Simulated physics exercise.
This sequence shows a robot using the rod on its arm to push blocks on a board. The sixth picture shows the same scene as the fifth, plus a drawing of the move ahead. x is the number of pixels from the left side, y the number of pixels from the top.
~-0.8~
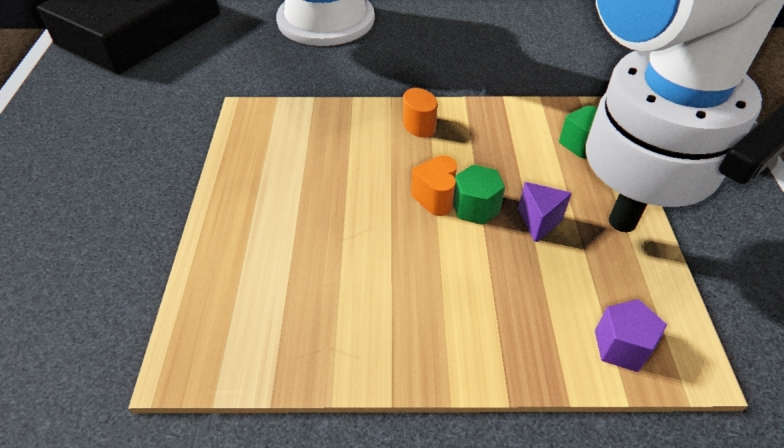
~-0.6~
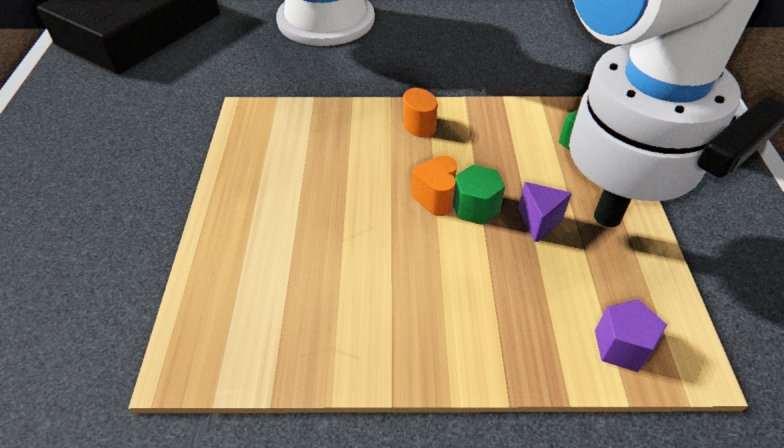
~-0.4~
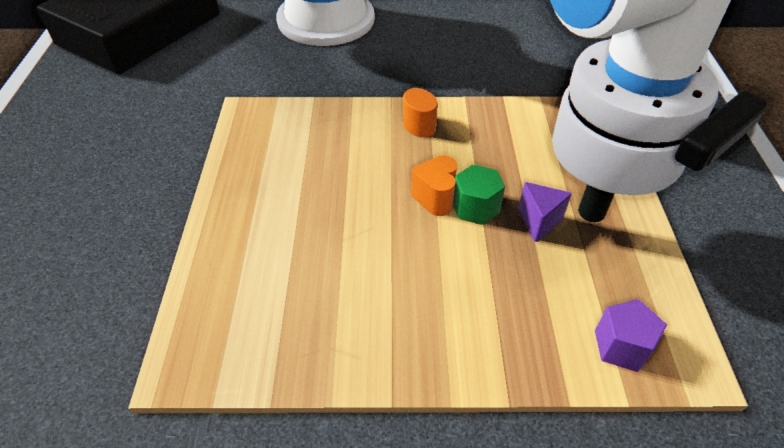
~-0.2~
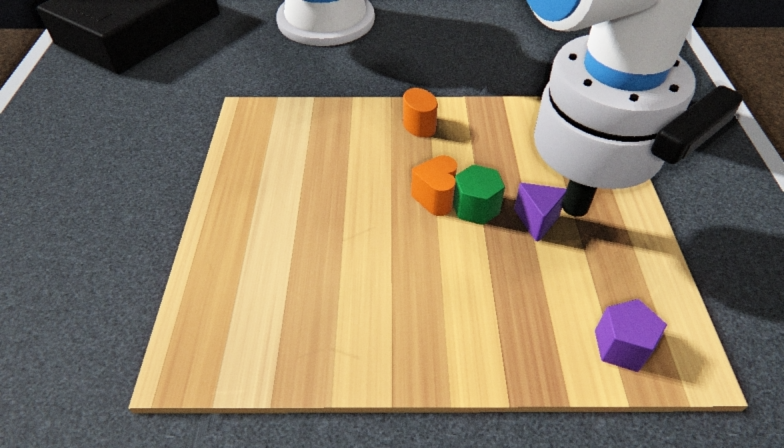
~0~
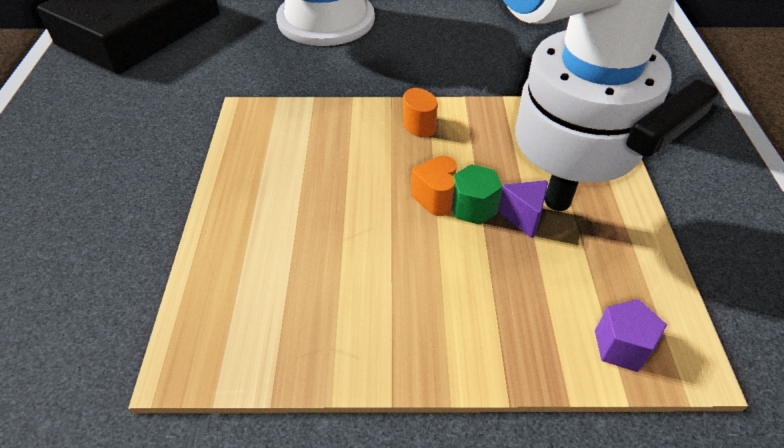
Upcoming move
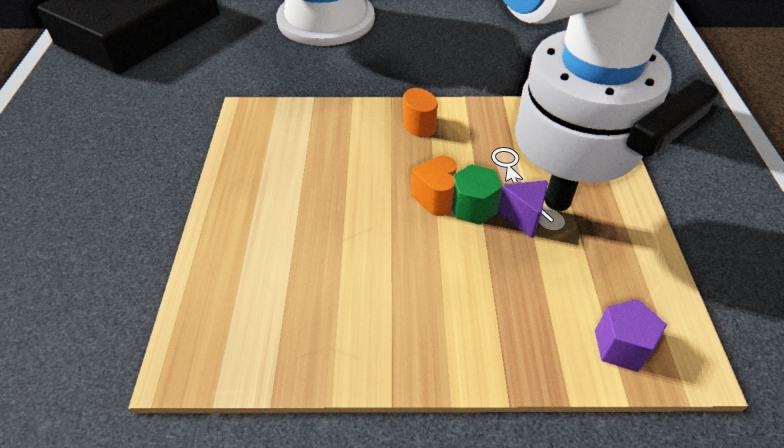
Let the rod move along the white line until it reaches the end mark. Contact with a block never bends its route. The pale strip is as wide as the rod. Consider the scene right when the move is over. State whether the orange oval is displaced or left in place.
Not moved.
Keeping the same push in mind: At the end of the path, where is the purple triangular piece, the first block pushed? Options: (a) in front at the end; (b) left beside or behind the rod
That would be b.
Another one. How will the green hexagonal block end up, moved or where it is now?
The green hexagonal block moves.
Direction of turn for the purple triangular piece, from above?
From the top, the block rotates counterclockwise.
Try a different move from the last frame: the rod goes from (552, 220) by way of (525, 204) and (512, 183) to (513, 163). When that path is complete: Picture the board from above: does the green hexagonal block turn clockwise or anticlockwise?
Its spin: Clockwise.
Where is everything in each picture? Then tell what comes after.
Lower end of the rod at (622, 223), tops of blocks, orange oval at (421, 99), orange heart block at (438, 172), green hexagonal block at (480, 181), purple triangular piece at (547, 196), in the first picture.
Rod at (607, 218), blocks as before, in the second picture.
Rod at (592, 213), blocks as before, in the third picture.
Rod at (575, 208), purple triangular piece at (544, 195), in the fourth picture.
Rod at (557, 202), orange oval at (421, 99), orange heart block at (438, 172), green hexagonal block at (478, 181), purple triangular piece at (530, 192), in the fifth picture.
The drawn path runs from (552, 220) via (520, 189), ending at (505, 157).
The first path, step by step. One third of the way, rod at (534, 181); orange heart block at (431, 171), turned 10° clockwise; green hexagonal block at (468, 184), turned 15° clockwise; purple triangular piece at (513, 182), turned 55° anticlockwise.
Two thirds of the way, rod at (517, 159); orange heart block at (431, 171), turned 10° clockwise; green hexagonal block at (468, 184), turned 15° clockwise; purple triangular piece at (512, 182), turned 60° anticlockwise.
At the end, rod at (509, 139); orange oval not moved; orange heart block at (431, 171), turned 10° clockwise; green hexagonal block at (468, 184), turned 15° clockwise; purple triangular piece at (512, 182), turned 60° anticlockwise.
